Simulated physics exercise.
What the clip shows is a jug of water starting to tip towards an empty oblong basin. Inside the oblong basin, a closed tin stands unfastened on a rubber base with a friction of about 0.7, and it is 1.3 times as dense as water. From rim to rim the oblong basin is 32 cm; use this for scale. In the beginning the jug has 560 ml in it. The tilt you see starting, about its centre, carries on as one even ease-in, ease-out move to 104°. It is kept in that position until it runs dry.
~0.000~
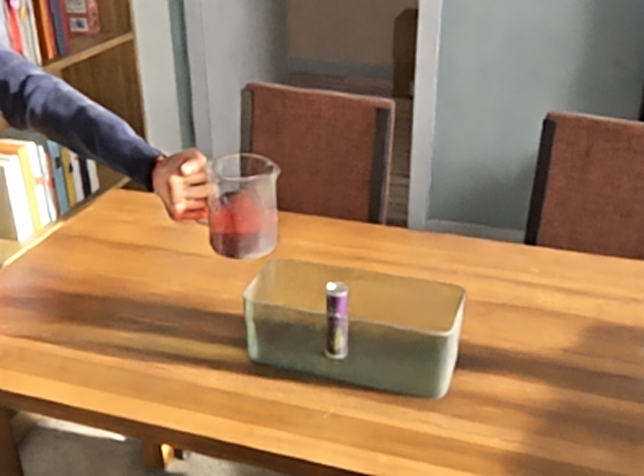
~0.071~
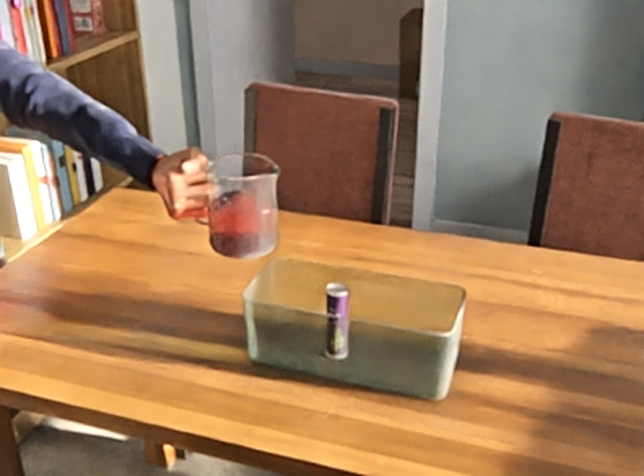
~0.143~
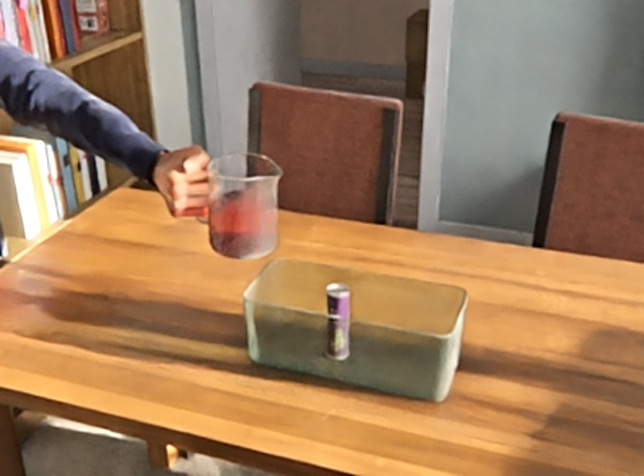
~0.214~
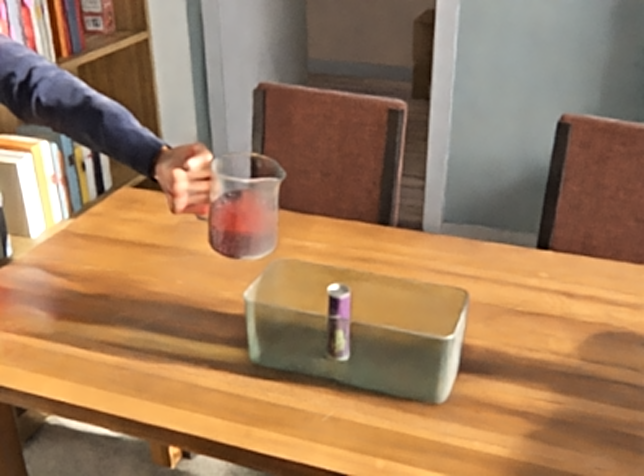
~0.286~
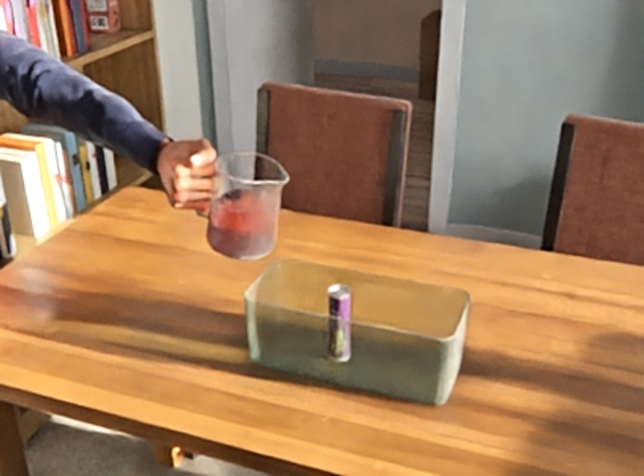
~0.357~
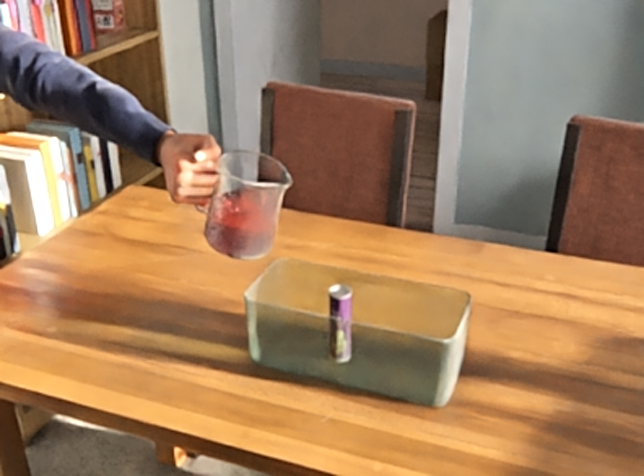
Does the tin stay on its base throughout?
No, it goes down.
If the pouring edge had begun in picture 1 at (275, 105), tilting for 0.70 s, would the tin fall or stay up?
Then the tin remains standing.
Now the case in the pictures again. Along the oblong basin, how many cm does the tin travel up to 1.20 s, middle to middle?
Close to 0 cm.
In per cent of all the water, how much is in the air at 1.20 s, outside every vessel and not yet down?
Estimated airborne part: Roughly 18 per cent.
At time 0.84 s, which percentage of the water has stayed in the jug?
Remaining: Near 98 % of the total.
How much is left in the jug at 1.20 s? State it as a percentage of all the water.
Close to 50 percent of the total.
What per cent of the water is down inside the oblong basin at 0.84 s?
Roughly 0 percent of it.
Then, 0.84 s in, the tilt is 64° and 98 per cent is still to pour; the tin stands where it began.
Then, 1.20 s in, the tilt is 95° and 49 per cent is still to pour; the tin stands where it began.
Then, 1.57 s in, the tilt is 104° and 8 per cent is still to pour; the tin lies on its side.
Then, 1.97 s in, the tilt is 104° and 0 per cent is still to pour; the tin lies on its side.
Finally, the tin lies on its side.
